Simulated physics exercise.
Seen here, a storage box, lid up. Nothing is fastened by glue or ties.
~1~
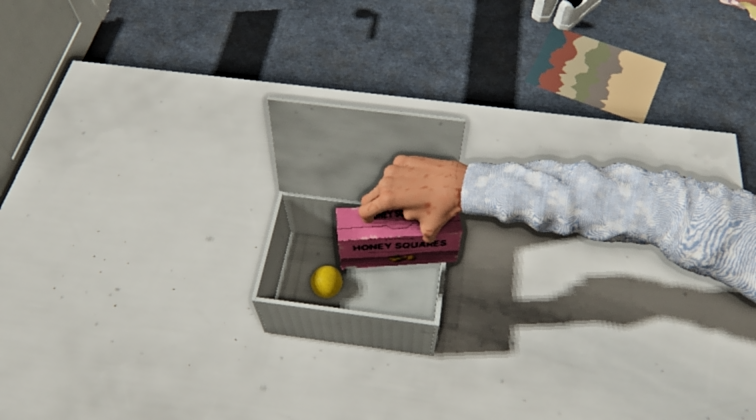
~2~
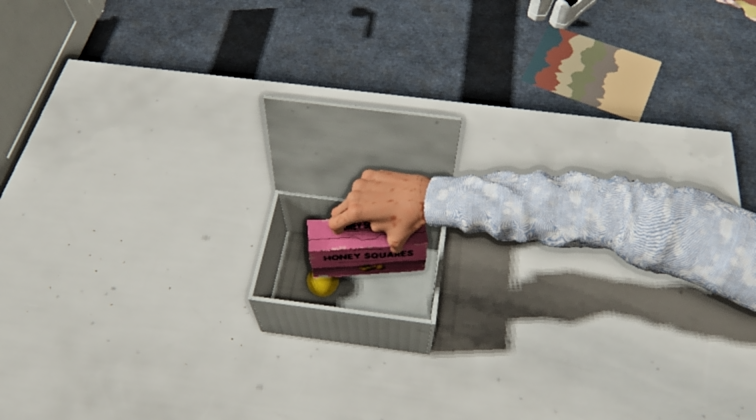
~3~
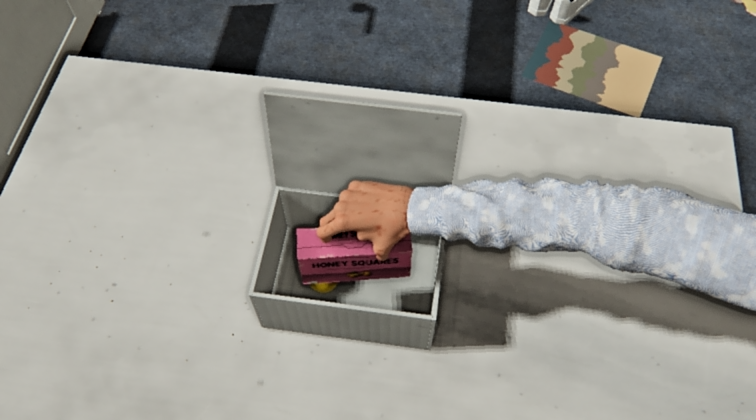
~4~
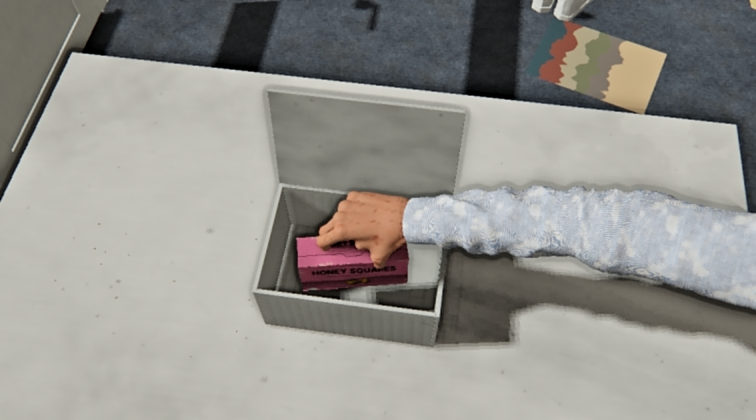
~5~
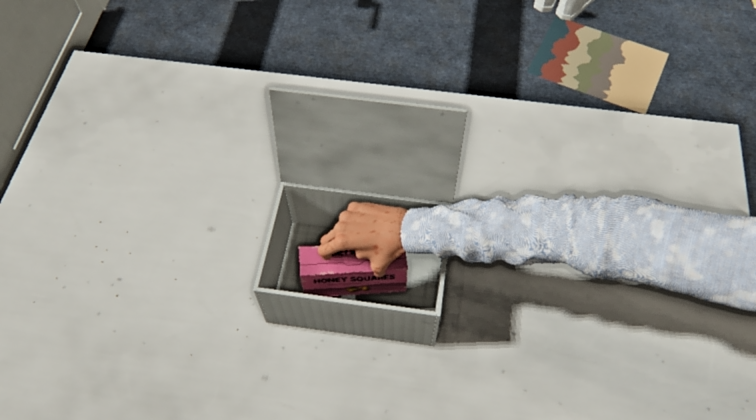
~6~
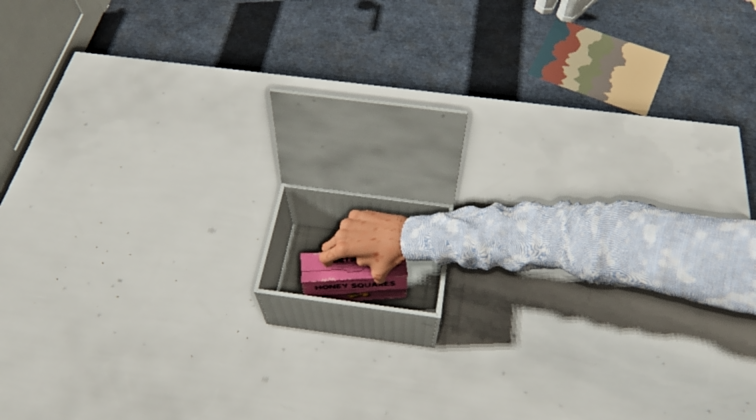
On a pale tabletop, an open gray storage box holds a yellow lemon while a hand in a light blue patterned sleeve holds a pink carton above it. The hand moves the carton left and lowers it, blocking the lemon from view. The carton sinks inside the box, still gripped by the hand.
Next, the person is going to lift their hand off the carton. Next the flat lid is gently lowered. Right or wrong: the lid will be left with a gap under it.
Wrong, it closes.
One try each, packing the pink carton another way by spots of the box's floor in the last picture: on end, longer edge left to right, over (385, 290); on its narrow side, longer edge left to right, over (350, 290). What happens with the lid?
First try: The lid stays propped open; second try: The lid comes down fully.
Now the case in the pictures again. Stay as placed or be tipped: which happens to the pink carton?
The pink carton tips.
Then, 0.60 s after the last picture, pink carton on its side near (344, 295); yellow lemon rolled about its own width.
Then, 1.50 s after the last picture, lid 68° above the rim; pink carton on its side near (344, 295); yellow lemon rolled about its own width.
Then, 1.90 s after the last picture, lid 16° above the rim; pink carton on its side near (344, 295); yellow lemon rolled about its own width.
At rest, lid shut; tipped over in the box, pink carton; moved from the start, yellow lemon. Seen from the same camera at the end, pink carton near (344, 295).
